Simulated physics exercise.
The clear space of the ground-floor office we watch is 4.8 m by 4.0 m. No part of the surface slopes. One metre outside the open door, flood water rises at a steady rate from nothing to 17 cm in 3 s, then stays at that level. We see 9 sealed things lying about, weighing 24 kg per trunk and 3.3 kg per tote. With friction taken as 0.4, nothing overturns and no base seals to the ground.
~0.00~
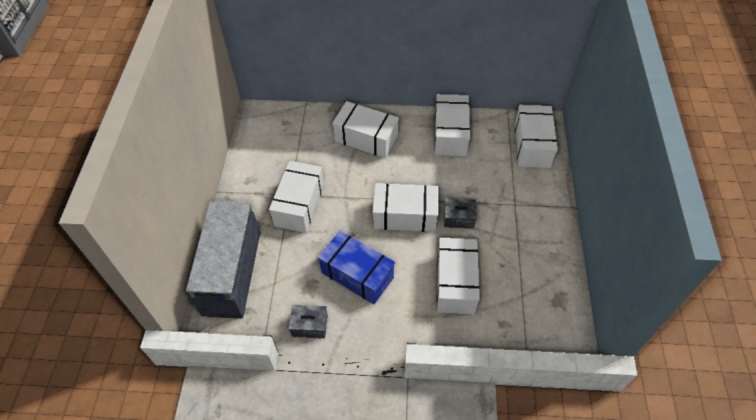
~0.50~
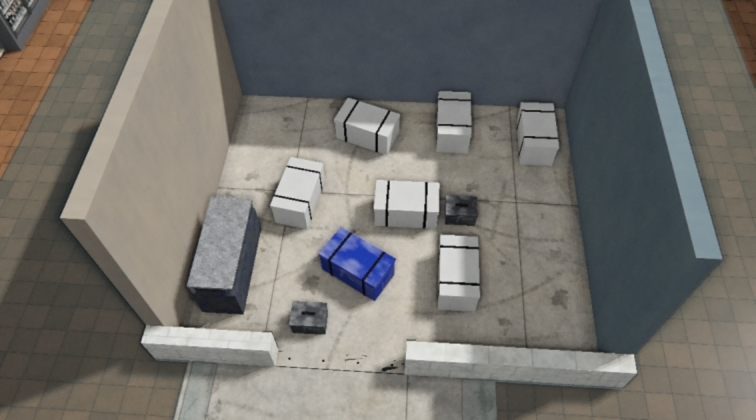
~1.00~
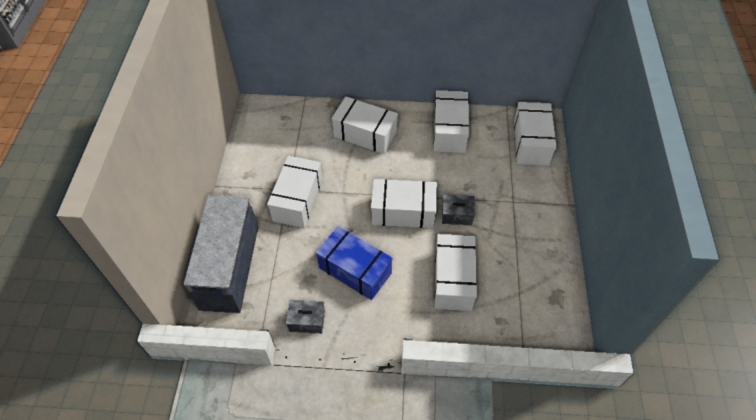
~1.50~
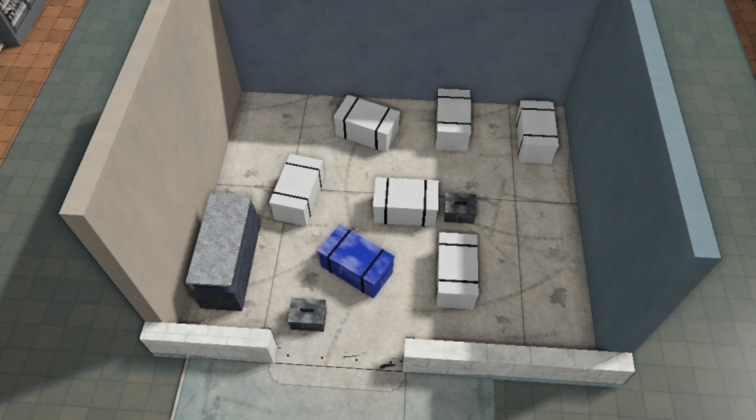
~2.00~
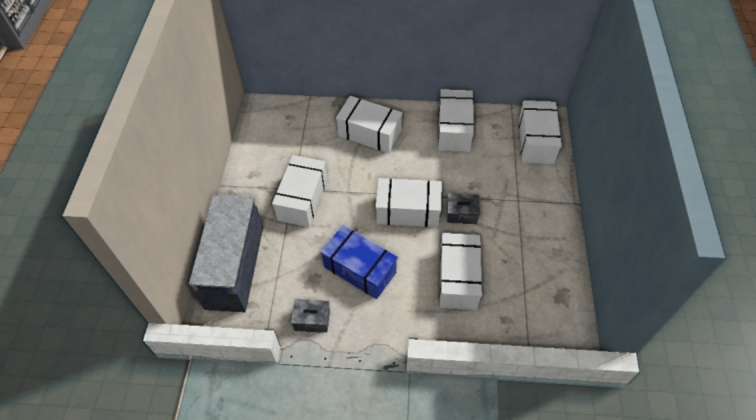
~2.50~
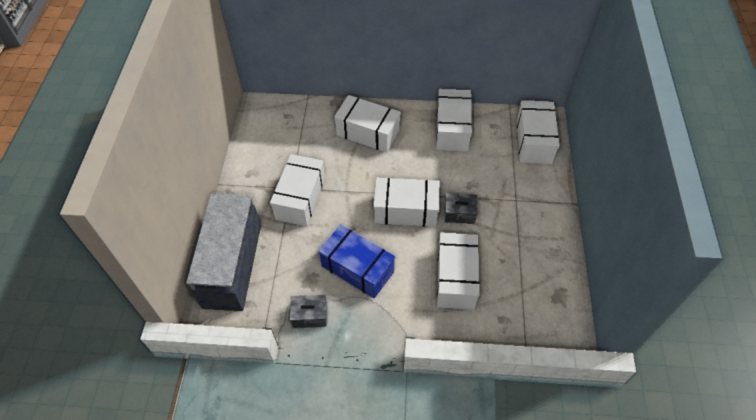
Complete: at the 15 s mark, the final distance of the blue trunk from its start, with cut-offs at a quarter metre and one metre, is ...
Past one metre.
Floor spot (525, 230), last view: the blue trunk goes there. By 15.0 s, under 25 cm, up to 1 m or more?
In that run it wanders far off.
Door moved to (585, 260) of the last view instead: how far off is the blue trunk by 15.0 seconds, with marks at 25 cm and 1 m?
So the blue trunk is slightly displaced by then.
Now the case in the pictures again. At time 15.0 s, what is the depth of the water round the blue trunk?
I'd say around 13 cm.
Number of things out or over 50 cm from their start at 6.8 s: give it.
I count 5.
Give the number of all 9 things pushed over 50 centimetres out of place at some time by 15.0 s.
That makes 8.
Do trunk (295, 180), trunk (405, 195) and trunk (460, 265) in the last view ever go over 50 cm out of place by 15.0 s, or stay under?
Note - in order: Farther; farther; smaller.
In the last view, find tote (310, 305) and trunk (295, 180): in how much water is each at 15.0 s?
First about 8 cm, second about 12 cm.
After 3.5 s the blue trunk is near (362, 242), 0.2 m from its start, aground; 0 afloat.
After 6.8 s the blue trunk is near (368, 135), 1.8 m from its start, afloat; 3 afloat.
After 11.0 s the blue trunk is near (356, 110), 2.2 m from its start, afloat; 8 afloat.
After 15.0 s the blue trunk is near (411, 105), 2.4 m from its start, afloat; 9 afloat.
